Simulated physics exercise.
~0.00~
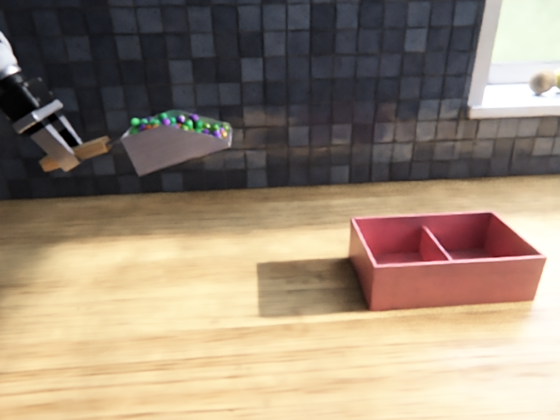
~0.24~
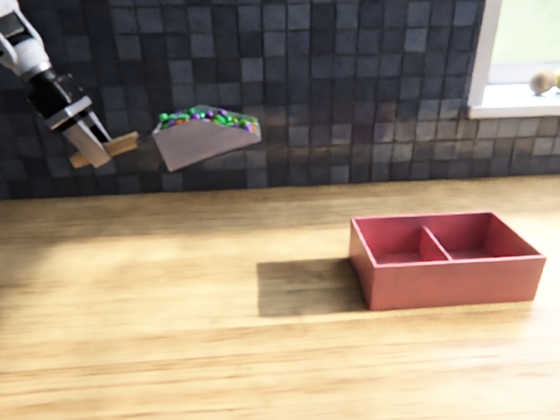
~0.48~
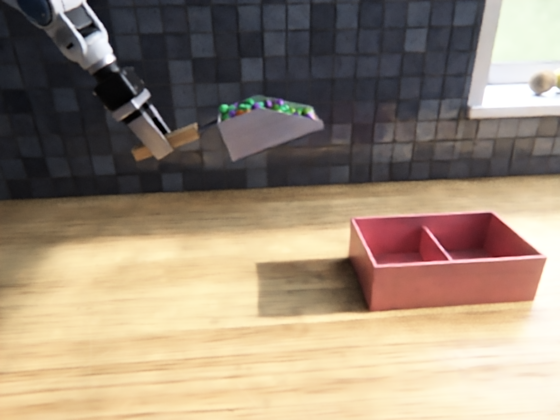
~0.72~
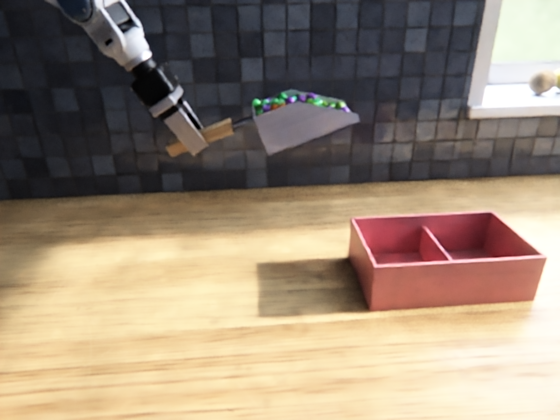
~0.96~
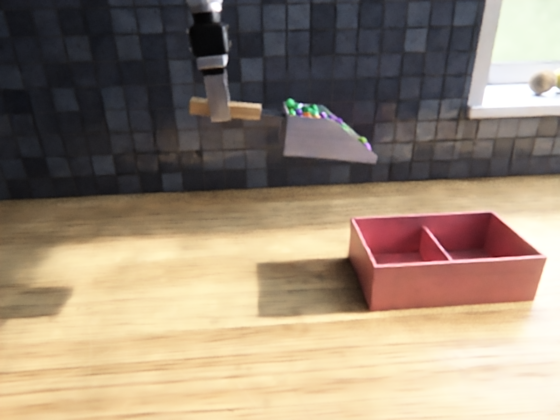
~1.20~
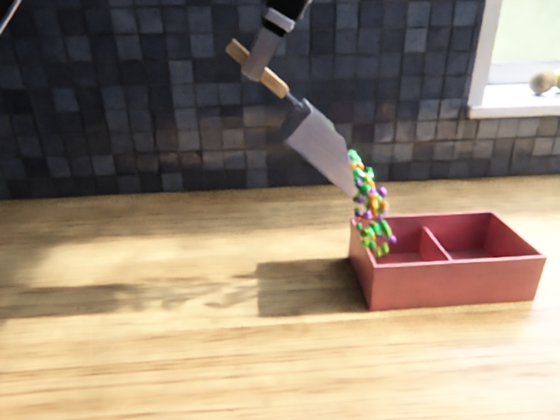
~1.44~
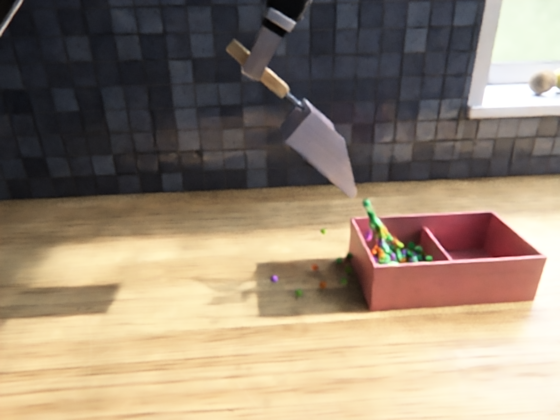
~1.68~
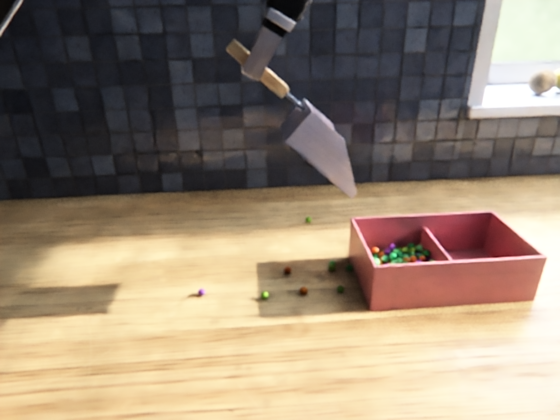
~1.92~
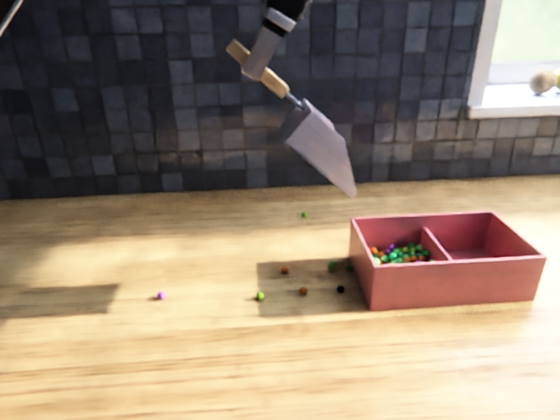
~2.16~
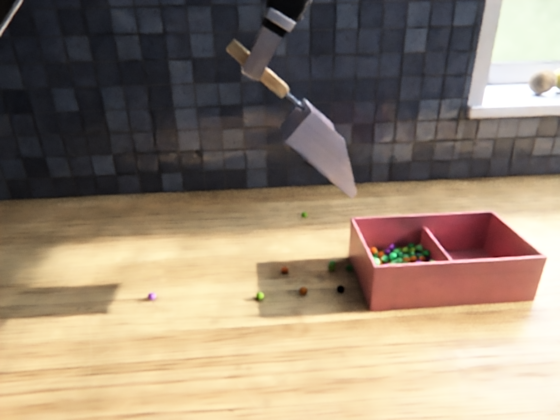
A pale wooden counter stands before a dark tiled wall, seen from a fixed spot in front, with a window corner at the upper right. At the upper left, a white and black robot arm grips the wooden handle of a grey scoop heaped with small colourful round sweets, while a red box with a divider sits at the right. The arm carries the scoop rightward, then tips it steeply down toward the box. The sweets pour into the left compartment, and a few scatter across the counter. The emptied scoop stays tilted above as the last strays settle.
